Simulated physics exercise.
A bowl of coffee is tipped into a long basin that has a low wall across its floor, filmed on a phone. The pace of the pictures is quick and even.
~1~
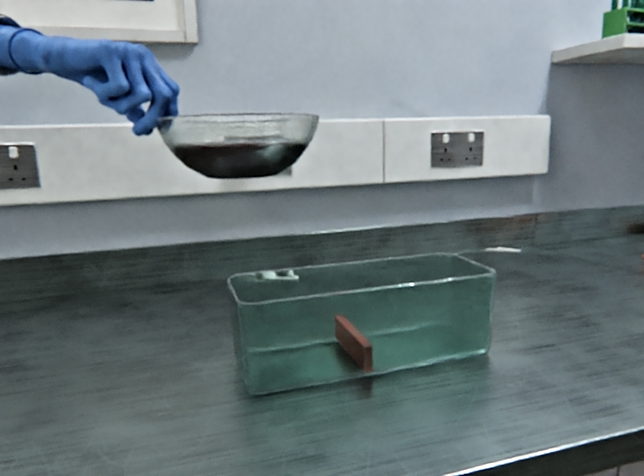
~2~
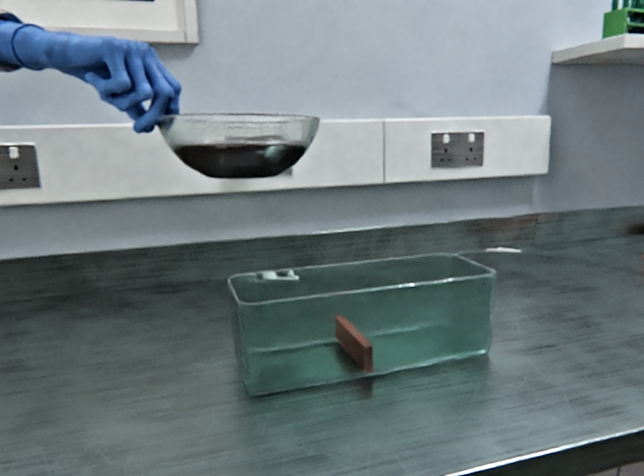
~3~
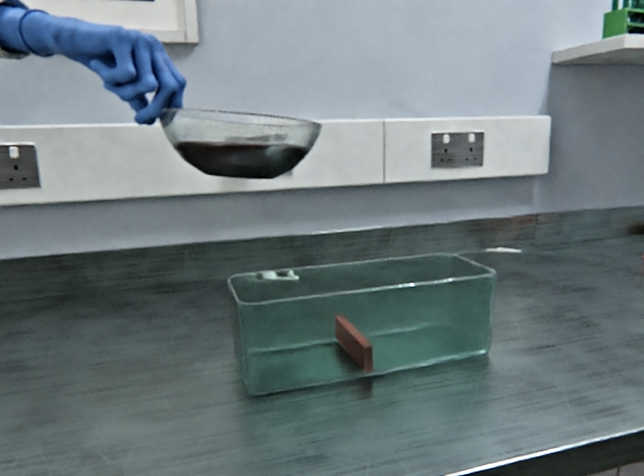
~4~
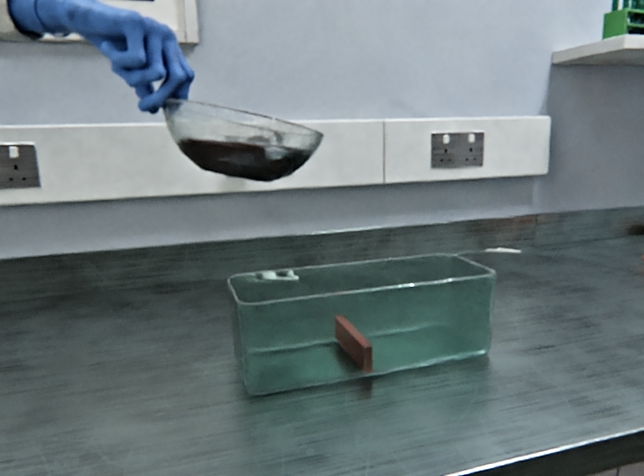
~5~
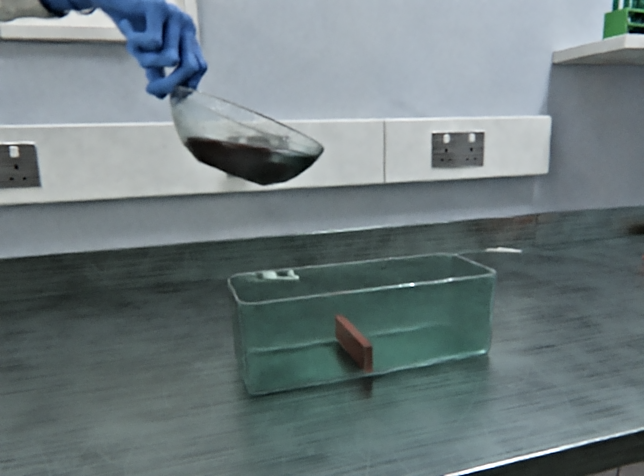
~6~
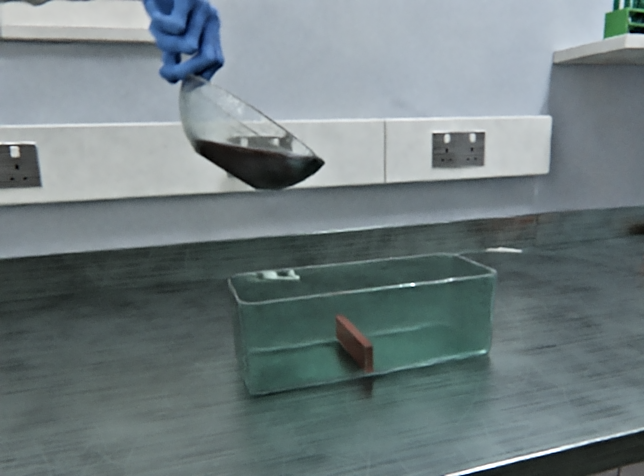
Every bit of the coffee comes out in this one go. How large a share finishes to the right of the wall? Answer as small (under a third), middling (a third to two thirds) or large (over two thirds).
Middling, between a third and two thirds.
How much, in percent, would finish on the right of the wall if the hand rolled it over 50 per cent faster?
About 40 per cent would end up there.
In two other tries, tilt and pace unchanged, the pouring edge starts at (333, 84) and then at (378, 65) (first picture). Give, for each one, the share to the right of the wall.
One after the other: 70 %, 70 %.
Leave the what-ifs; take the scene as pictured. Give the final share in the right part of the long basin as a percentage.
Some 50 per cent.
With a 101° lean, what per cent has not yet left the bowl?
It keeps around 0 per cent at that angle.
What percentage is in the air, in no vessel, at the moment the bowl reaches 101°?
It's close to 30 per cent.
A moment on, the bowl is tipped right over and 0 per cent is still to pour, 23 is left of the wall and 49 right of it.
Next, the bowl is tipped right over and 0 per cent is still to pour, 41 is left of the wall and 51 right of it.
Then the bowl is tipped right over and 0 per cent is still to pour, 45 is left of the wall and 52 right of it.
Later the bowl is tipped right over and 0 per cent is still to pour, 45 is left of the wall and 52 right of it.
In the end 45 per cent lies left of the wall, 52 right of it and 3 outside.
